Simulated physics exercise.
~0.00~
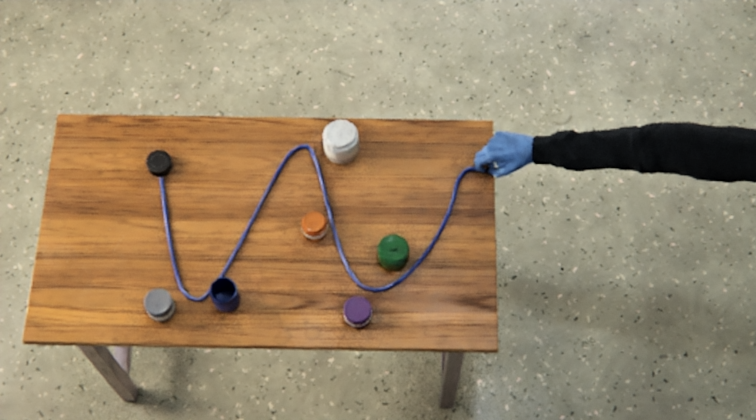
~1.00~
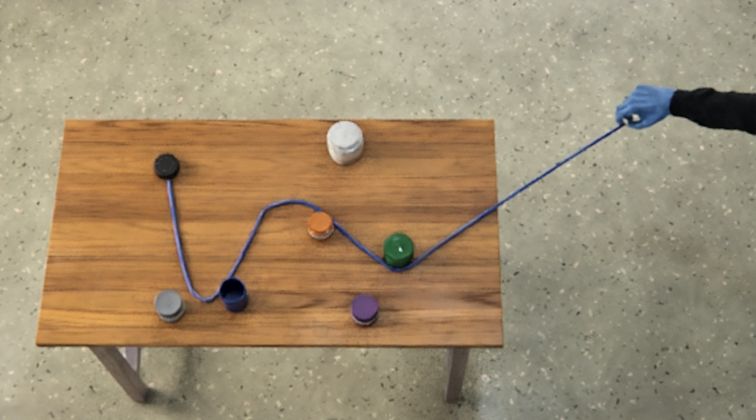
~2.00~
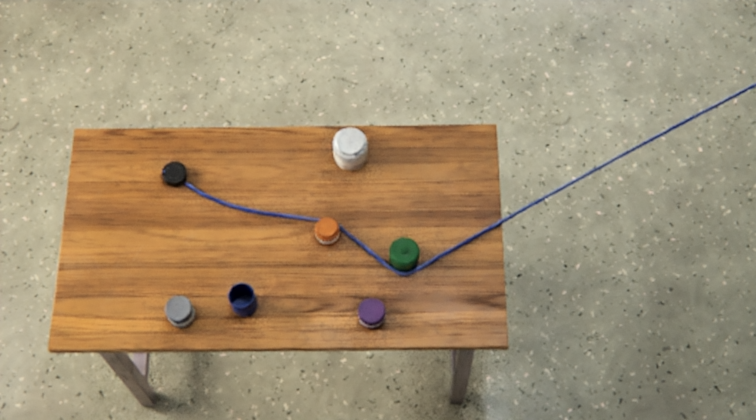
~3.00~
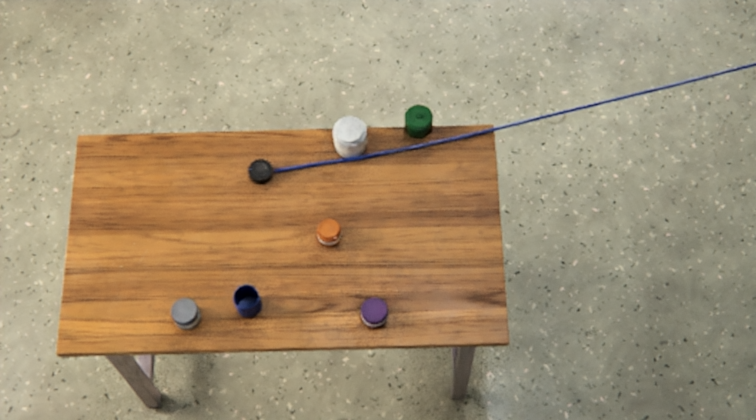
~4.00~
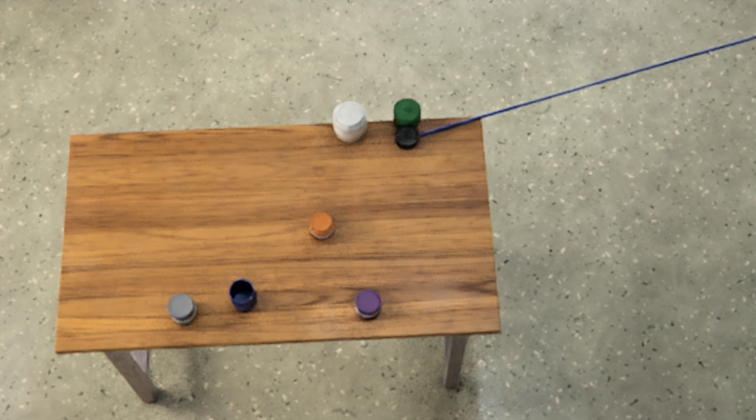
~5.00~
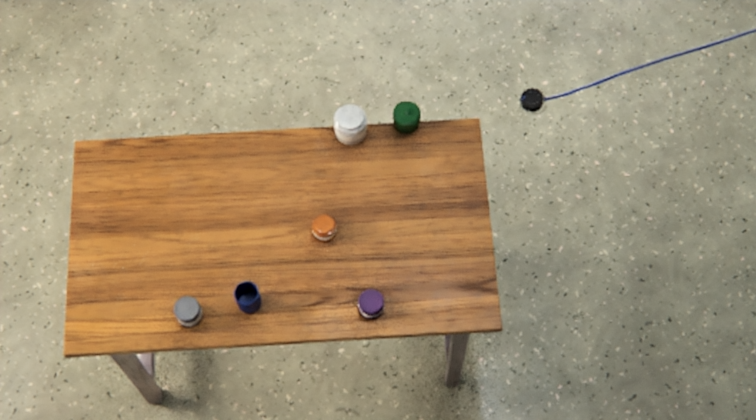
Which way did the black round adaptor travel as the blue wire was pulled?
The black round adaptor moved to the right, crossing the table and going out past its edge.
On a wooden lab table, a gloved hand pulled a slack blue wire rightwards until it tightened, sweeping the green pot to the back edge and nudging the white jar, before the black round adaptor slid across and off the table.
